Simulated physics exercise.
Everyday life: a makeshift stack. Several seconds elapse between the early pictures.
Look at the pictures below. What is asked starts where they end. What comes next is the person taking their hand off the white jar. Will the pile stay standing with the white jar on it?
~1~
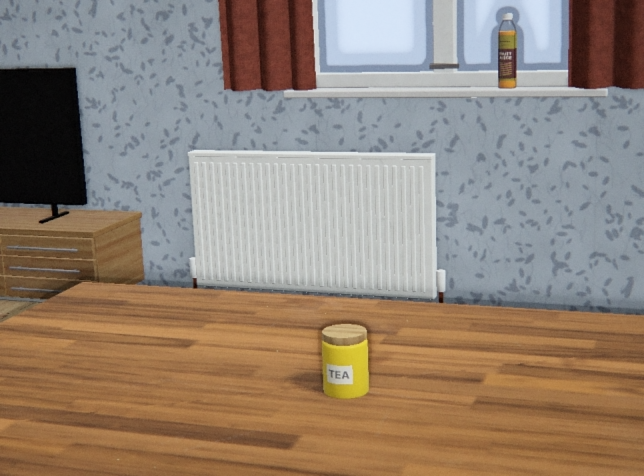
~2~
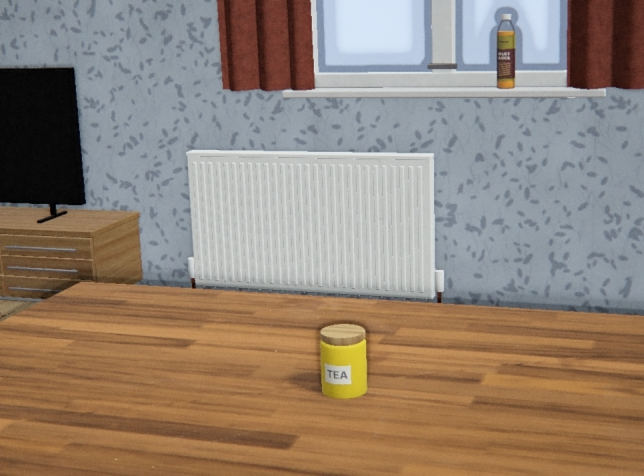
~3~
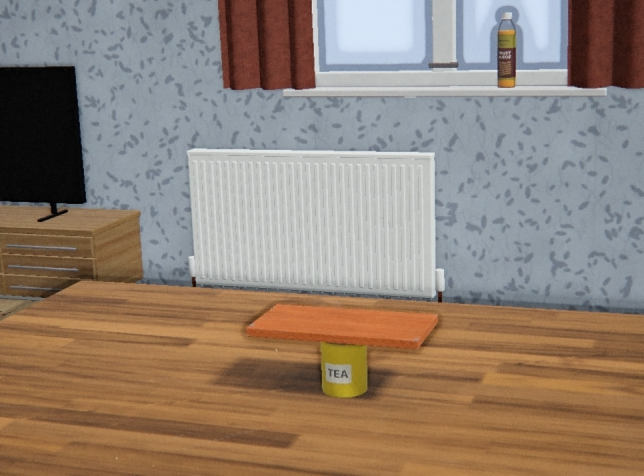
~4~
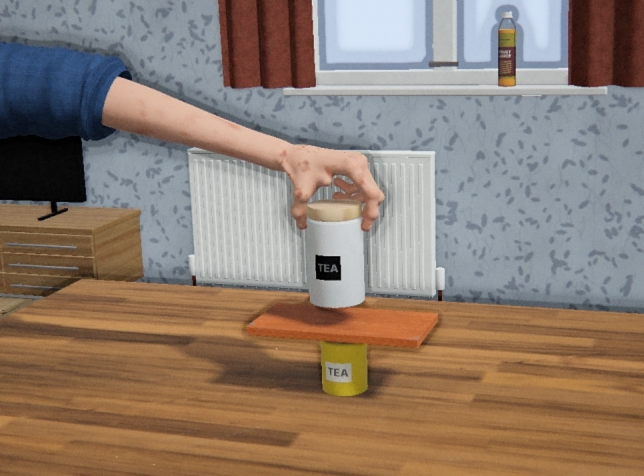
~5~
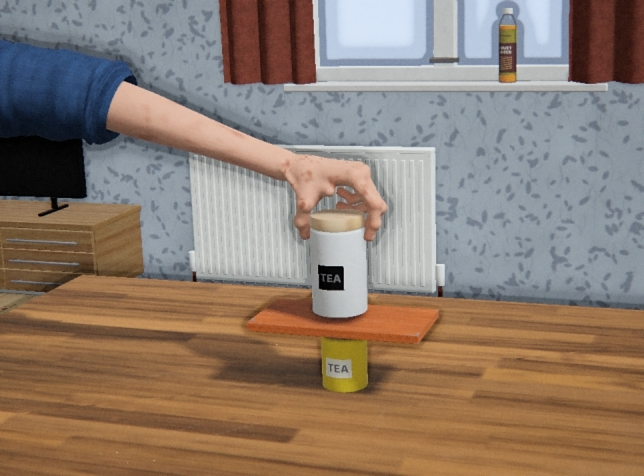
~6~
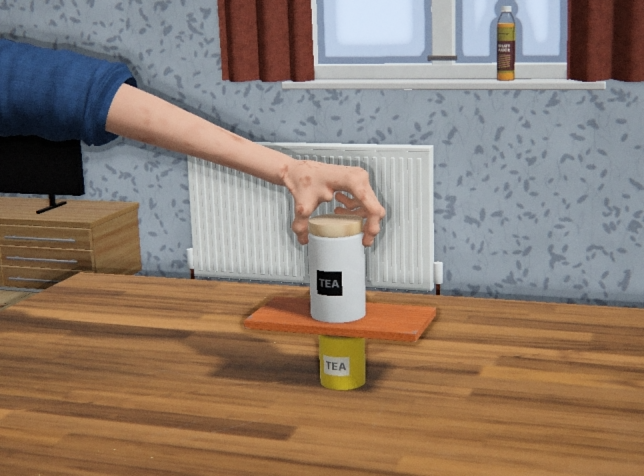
I predict the stack will bear it.
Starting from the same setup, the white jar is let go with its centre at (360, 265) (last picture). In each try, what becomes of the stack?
Well, it survives then.
Then, 0.20 s on from there, no change.
Then, 0.50 s on from there, white jar resting near (337, 268).
In the end, all 3 unmoved. At the end, from the last picture's camera, white jar near (337, 268). The stack holds.
